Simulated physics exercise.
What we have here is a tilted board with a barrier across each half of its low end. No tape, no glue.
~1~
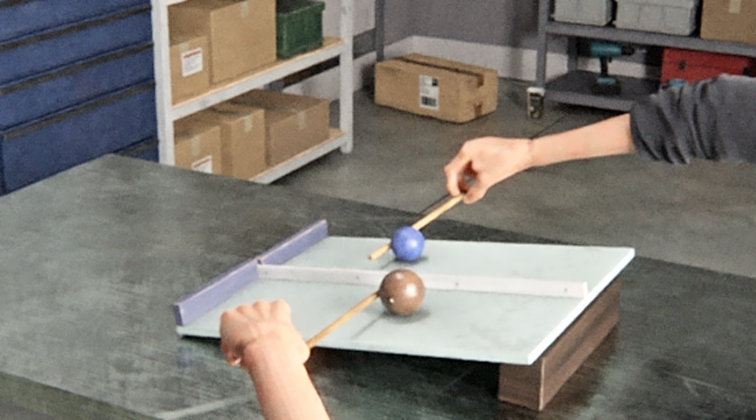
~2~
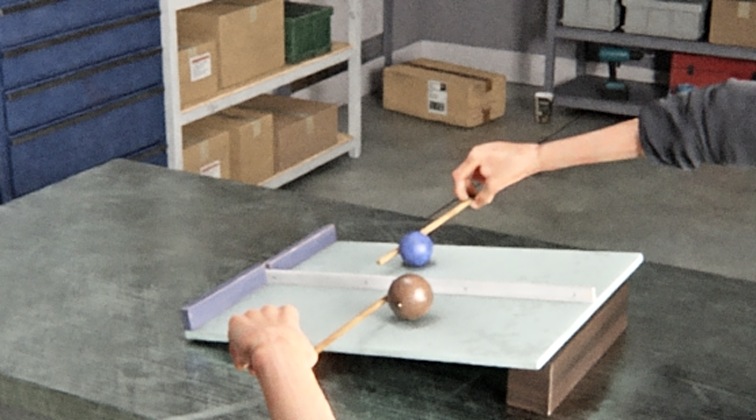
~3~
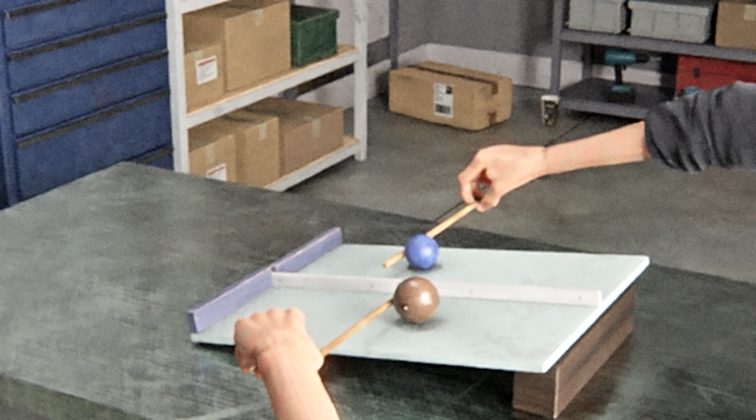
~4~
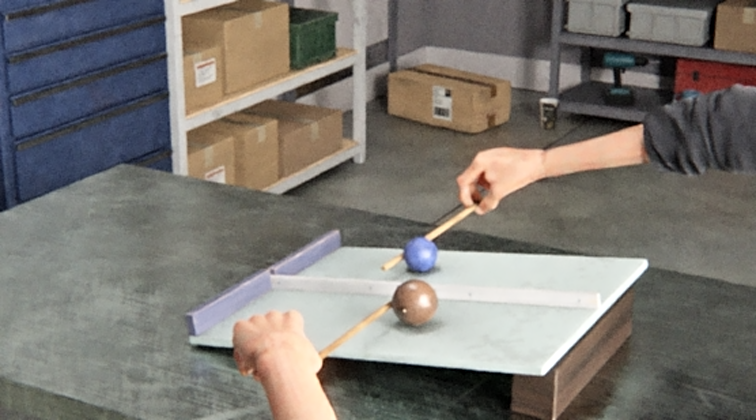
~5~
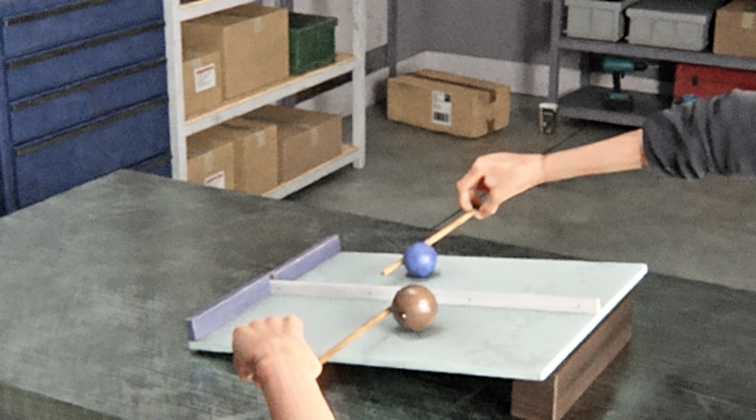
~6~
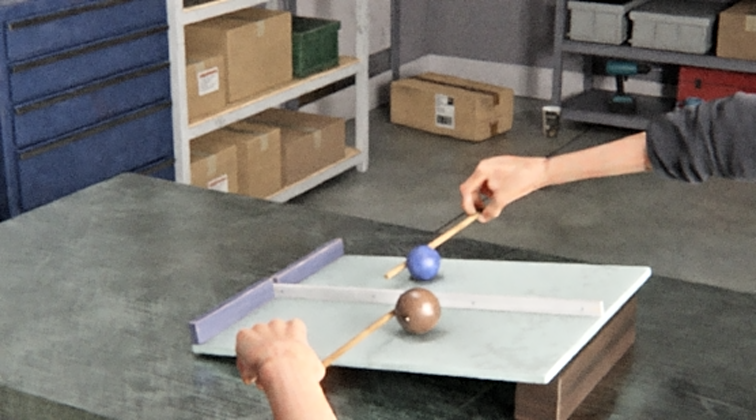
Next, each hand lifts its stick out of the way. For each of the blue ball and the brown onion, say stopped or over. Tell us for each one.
Outcome: The blue ball is going to come to rest at the strip, the brown onion is going to come to rest at the strip.
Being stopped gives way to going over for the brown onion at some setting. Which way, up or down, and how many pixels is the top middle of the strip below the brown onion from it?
12 pixels down, roughly.
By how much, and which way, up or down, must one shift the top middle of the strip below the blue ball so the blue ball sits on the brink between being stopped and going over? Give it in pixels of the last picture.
Shift: 12 px, direction down.
Then, 0.34 s past the last view, blue ball rolling on the board near (396, 263); brown onion rolling on the board near (386, 310).
Then, 0.56 s past the last view, blue ball rolling on the board near (342, 260); brown onion rolling on the board near (327, 306).
Then, 0.76 s past the last view, blue ball rolling on the board near (329, 260); brown onion rolling on the board near (253, 301).
Finally, the blue ball is held by the strip, near (325, 260); the brown onion is held by the strip, near (253, 302).
